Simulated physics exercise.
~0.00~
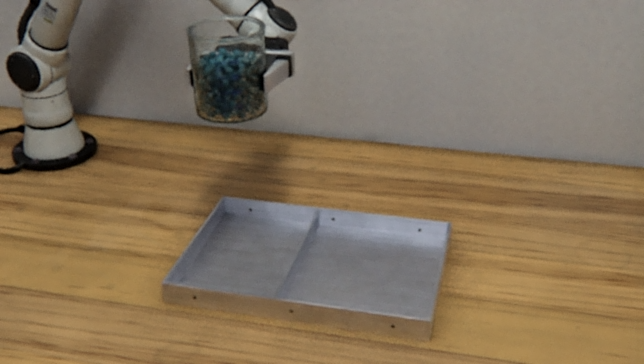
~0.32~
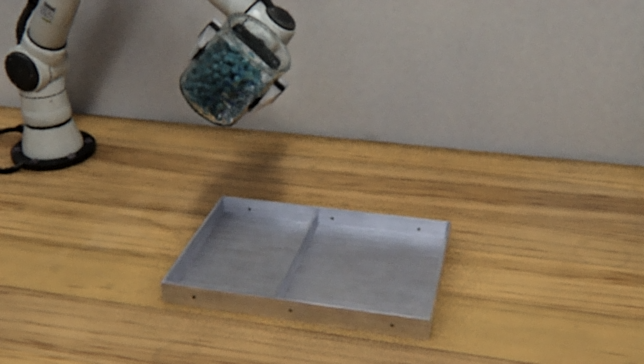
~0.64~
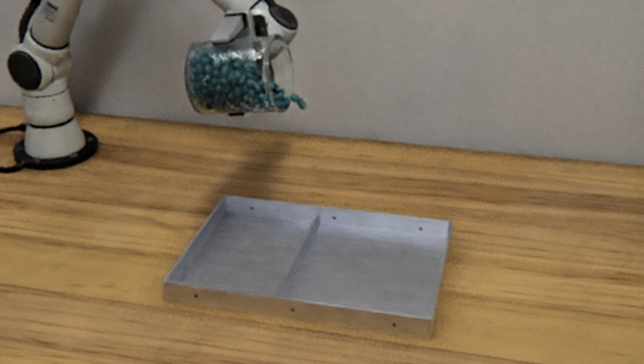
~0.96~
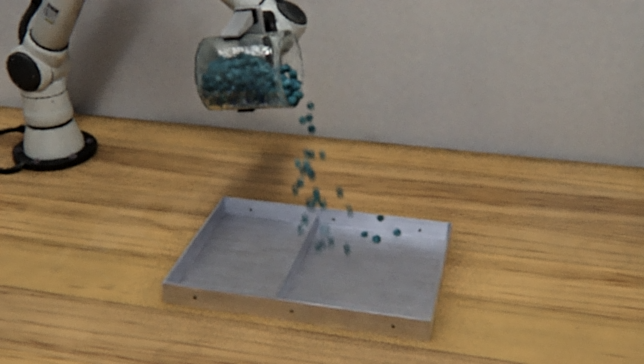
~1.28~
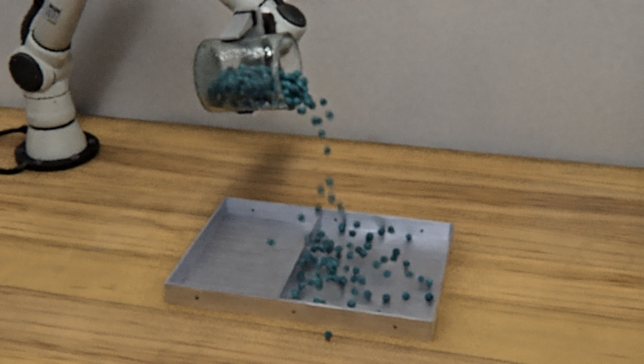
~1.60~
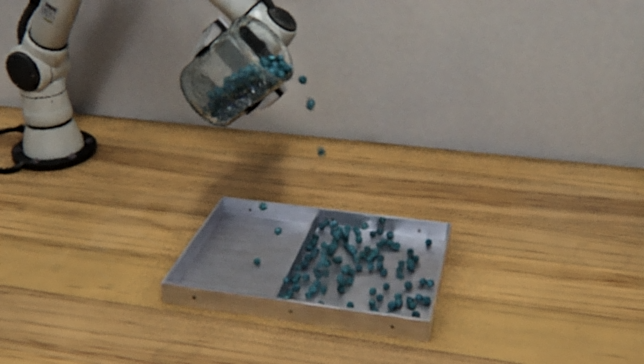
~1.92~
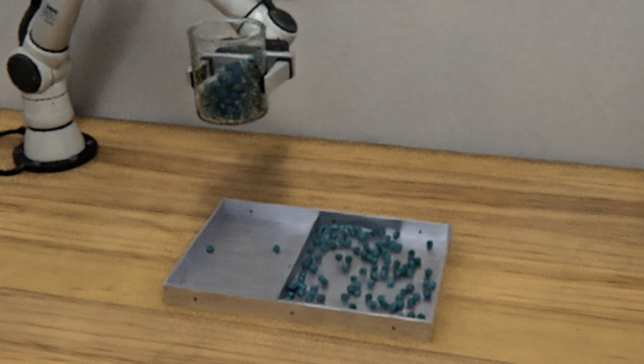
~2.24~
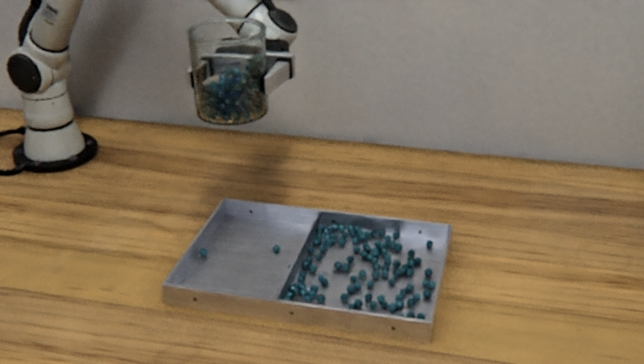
A robot arm tips a glass beaker, spilling blue-green beads mostly into a divided tray's right section, then rights it, still partly filled.
